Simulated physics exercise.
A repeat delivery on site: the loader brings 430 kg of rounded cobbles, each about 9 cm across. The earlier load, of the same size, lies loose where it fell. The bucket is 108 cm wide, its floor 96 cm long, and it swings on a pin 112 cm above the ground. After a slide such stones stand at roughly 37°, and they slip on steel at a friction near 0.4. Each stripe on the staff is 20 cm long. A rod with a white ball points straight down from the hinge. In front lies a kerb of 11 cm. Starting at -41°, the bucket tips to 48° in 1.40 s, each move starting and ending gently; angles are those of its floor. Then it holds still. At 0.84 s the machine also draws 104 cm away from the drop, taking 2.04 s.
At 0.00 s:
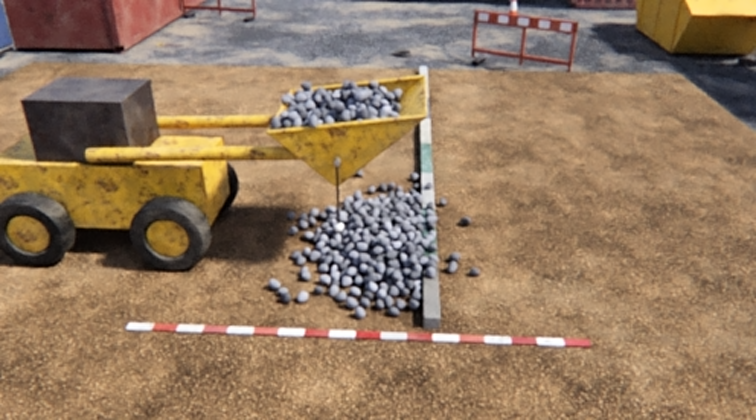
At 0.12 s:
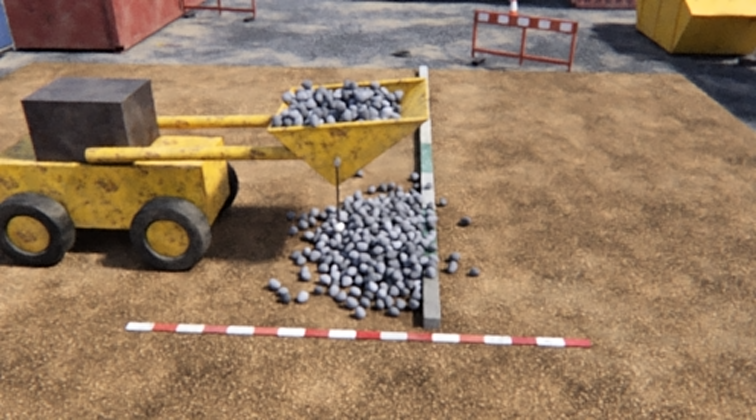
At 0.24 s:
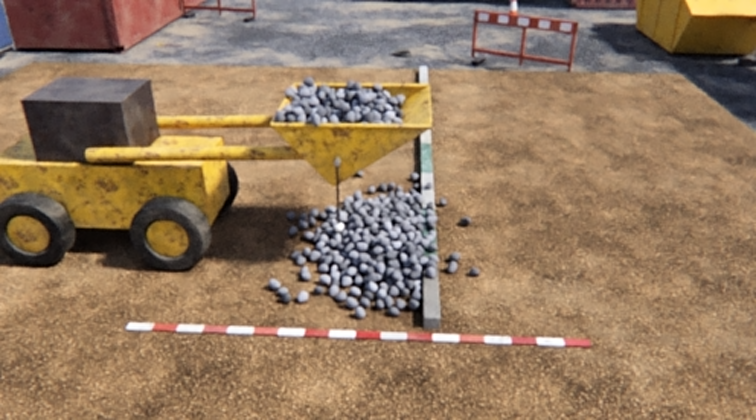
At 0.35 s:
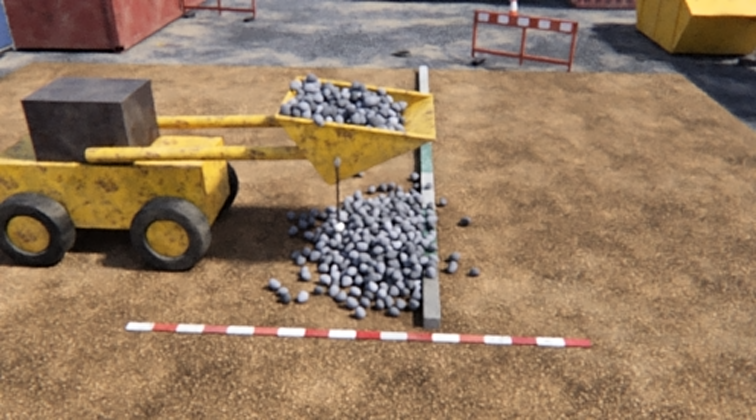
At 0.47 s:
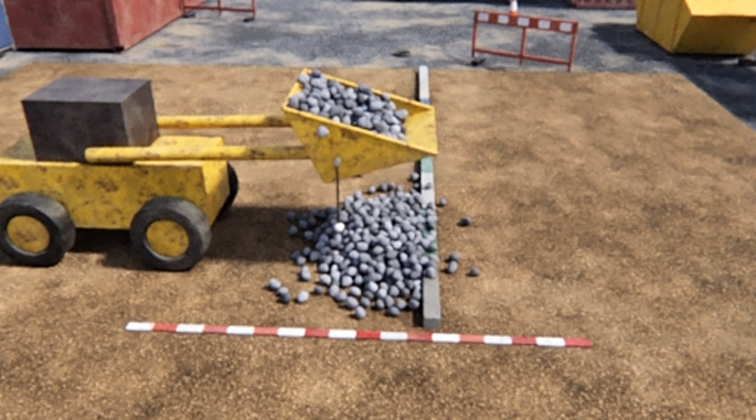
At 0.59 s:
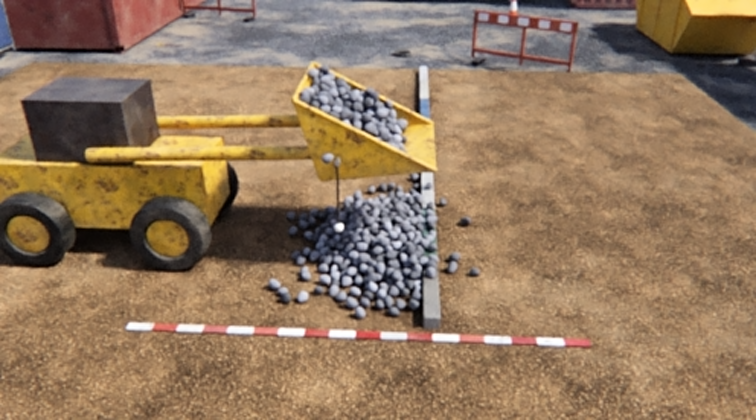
On a dirt yard, a yellow loader slowly tilts its stone-filled bucket above a stone pile.
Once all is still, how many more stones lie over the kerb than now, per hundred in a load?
Roughly 27 per cent of a load more.
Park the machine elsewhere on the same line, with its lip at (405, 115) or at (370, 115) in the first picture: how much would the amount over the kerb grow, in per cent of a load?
Near 15 per cent from the first place, 0 from the second.
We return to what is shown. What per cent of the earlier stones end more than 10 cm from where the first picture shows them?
About 5 per cent.
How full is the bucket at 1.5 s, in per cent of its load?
Roughly 20 per cent is still inside.
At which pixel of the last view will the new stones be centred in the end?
Around (404, 230).
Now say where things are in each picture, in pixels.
In the first frame, the bucket is at -41°, its lip at (427, 116); the top of the load is at (350, 93). The earlier load is highest near (383, 220), 25 cm above ground level, 99 % on this side of the kerb, 1 % over the kerb.
In the second frame, the bucket is at -39°, its lip at (428, 119); the top of the load is at (345, 93); the stones move at 0.1 m/s on average.
In the third frame, the bucket is at -34°, its lip at (431, 127); the top of the load is at (338, 92); the stones move at 0.2 m/s on average.
The fourth frame shows lip at (435, 139), floor tilted -27°, highest stones at (320, 88); the stones move at 0.3 m/s on average.
The fifth frame shows lip at (437, 154), floor tilted -17°, highest stones at (311, 81); the stones move at 0.4 m/s on average.
In the sixth frame, the bucket is at -7°, its lip at (436, 171); the top of the load is at (319, 75); the stones move at 0.5 m/s on average.
After 1.0 s the floor is at 34°; in per cent of one load, 97 in the bucket, 103 on this side of the kerb, 1 over the kerb; the foremost stones are at (448, 242).
After 1.5 s the floor is at 48°; in per cent of one load, 18 in the bucket, 168 on this side of the kerb, 15 over the kerb; the foremost stones are at (480, 243).
After 3.3 s the floor is at 48°; in per cent of one load, 0 in the bucket, 172 on this side of the kerb, 28 over the kerb; the foremost stones are at (595, 250).
After 6.0 s the floor is at 48°; in per cent of one load, 0 in the bucket, 172 on this side of the kerb, 28 over the kerb; the foremost stones are at (595, 250). Net gain over the kerb, 27.
